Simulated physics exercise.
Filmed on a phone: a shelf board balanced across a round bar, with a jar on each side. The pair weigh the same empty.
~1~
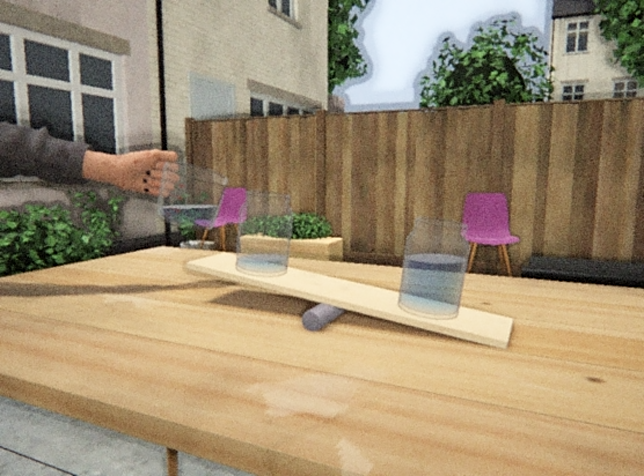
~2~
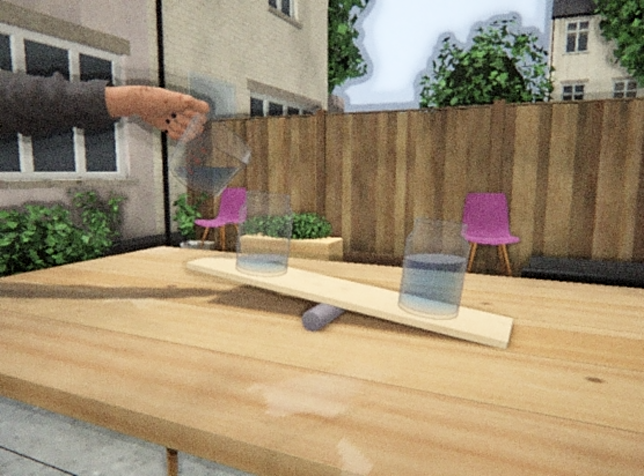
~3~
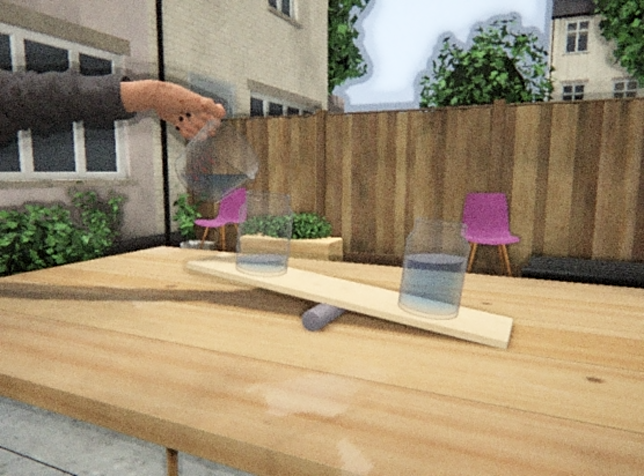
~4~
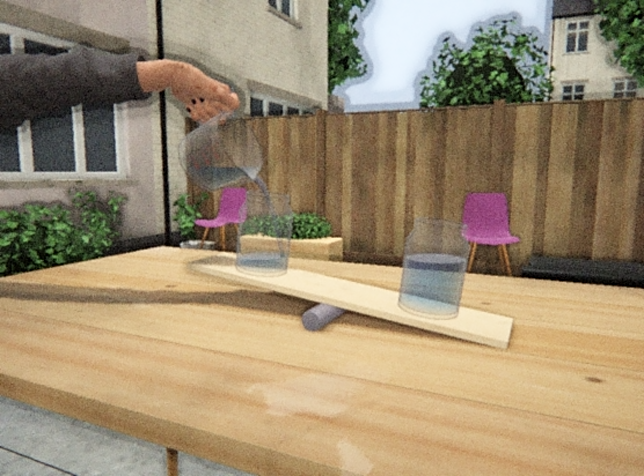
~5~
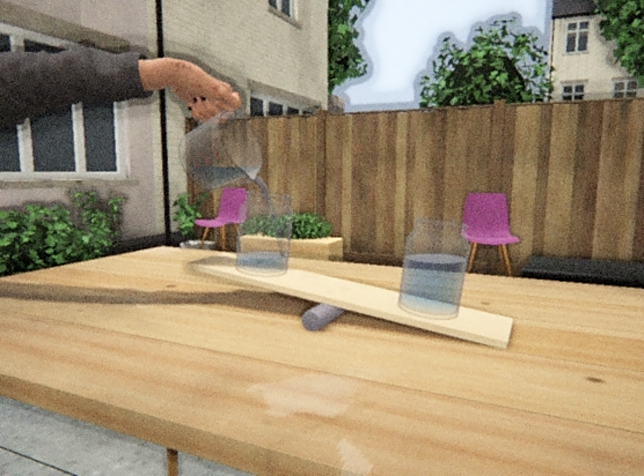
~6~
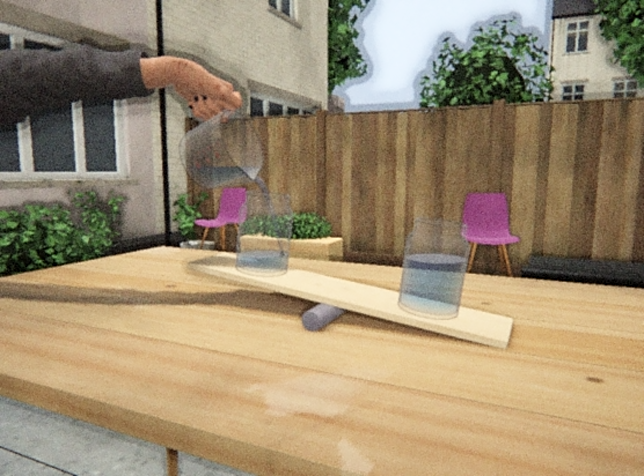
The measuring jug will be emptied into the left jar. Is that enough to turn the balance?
The shelf board stays as it is.
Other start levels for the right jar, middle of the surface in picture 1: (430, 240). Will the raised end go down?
Verdict: Remains as it is.
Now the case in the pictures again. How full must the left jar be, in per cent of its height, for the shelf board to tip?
I make it 55 per cent.
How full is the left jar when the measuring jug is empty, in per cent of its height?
I make it 35 per cent.
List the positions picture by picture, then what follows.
In the first picture, the measuring jug is on its way; measuring jug (191, 195) about a quarter full; left jar (265, 230) nearly empty, raised; right jar (434, 264) about half full, on the low side.
In the second picture, the dyed water nears the lip; round bar (314, 320); left jar nearly empty, surface at (263, 258).
In the third picture, the dyed water nears the lip; measuring jug (218, 162) tipped 55° with all of its load; left jar (265, 230) nearly empty.
In the fourth picture, pouring; round bar (314, 320); left jar nearly empty, surface at (263, 257); right jar about half full, surface at (435, 259).
In the fifth picture, pouring; measuring jug (223, 152) tipped 70° with nearly all of its load; left jar (265, 230) nearly empty.
In the sixth picture, pouring; round bar (314, 320); left jar nearly empty, surface at (263, 255); right jar about half full, surface at (435, 259).
A moment on, the left jar is about a quarter full; the shelf board leans as before.
Further on, the left jar is about a third full; the shelf board leans as before.
When it is over, the left jar is about a third full; the shelf board leans as before.
